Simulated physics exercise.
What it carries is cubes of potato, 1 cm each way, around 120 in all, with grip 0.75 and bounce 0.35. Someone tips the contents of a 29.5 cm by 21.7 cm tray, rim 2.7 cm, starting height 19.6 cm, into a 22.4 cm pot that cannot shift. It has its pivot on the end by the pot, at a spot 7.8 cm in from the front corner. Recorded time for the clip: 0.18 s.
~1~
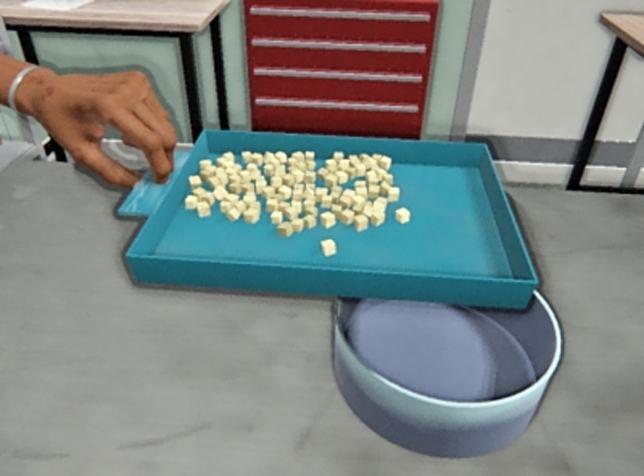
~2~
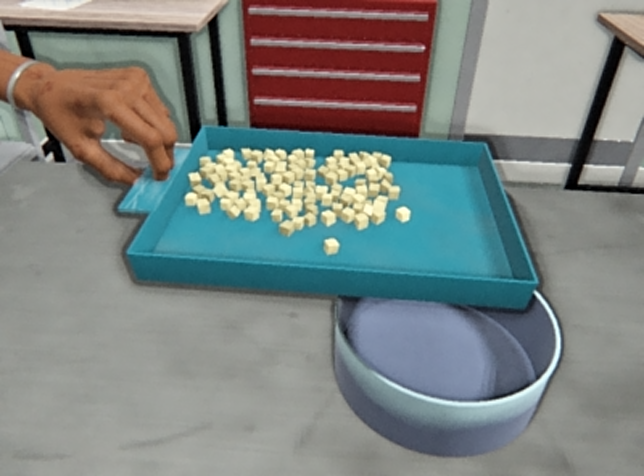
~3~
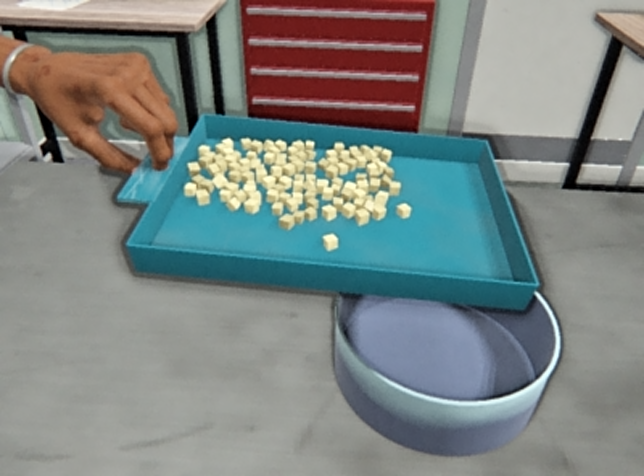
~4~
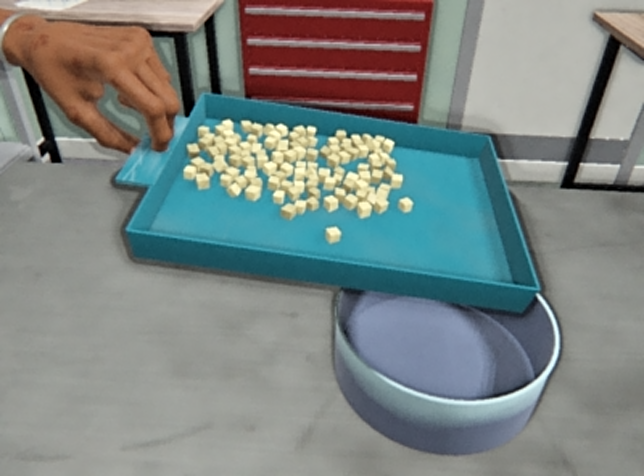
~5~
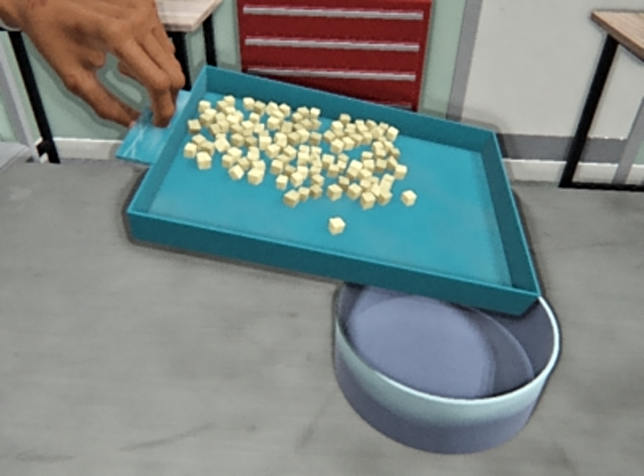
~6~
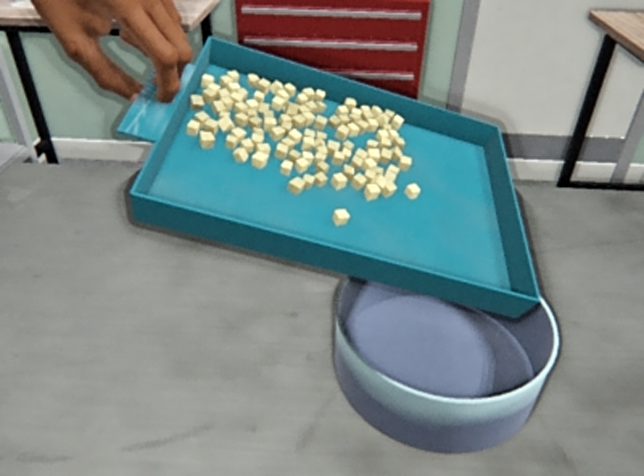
On a grey worktop, a hand raising the left end of a blue tray of pale cubes, its right end above a round pot.
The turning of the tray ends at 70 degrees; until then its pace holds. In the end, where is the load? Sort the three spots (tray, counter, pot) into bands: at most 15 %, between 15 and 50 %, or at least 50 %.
Left on the tray: 15 to 50 %; counter: 50 % or more; pot: Up to 15 %.
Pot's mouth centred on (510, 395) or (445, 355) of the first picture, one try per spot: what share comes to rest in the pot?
Try one: ~ 75 %; try two: ~ 30 %.
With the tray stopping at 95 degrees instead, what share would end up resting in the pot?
That would be around 5 percent.
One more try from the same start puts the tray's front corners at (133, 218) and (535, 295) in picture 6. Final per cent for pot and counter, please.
Pot 0 % / counter 70 %.
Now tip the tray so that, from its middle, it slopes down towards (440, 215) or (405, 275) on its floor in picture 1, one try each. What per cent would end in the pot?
About 10 per cent on the first try and 5 per cent on the second.
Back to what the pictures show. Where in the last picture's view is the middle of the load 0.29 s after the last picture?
I'd put it close to (441, 96).
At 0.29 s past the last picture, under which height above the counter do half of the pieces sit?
Some 34 cm above the counter.
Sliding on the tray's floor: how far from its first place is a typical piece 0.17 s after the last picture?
Roughly 0 cm.
Then, 0.17 s after the last picture, tilt 46 degrees; the tray holds 100 %, the pot 0 %.
Then, 0.29 s after the last picture, tilt 64 degrees; the tray holds 100 %, the pot 0 %.
Then, 0.54 s after the last picture, tilt 70 degrees; the tray holds 25 %, the pot 0 %.
In the end, tray 20 %, counter 75 %, pot 5 %.
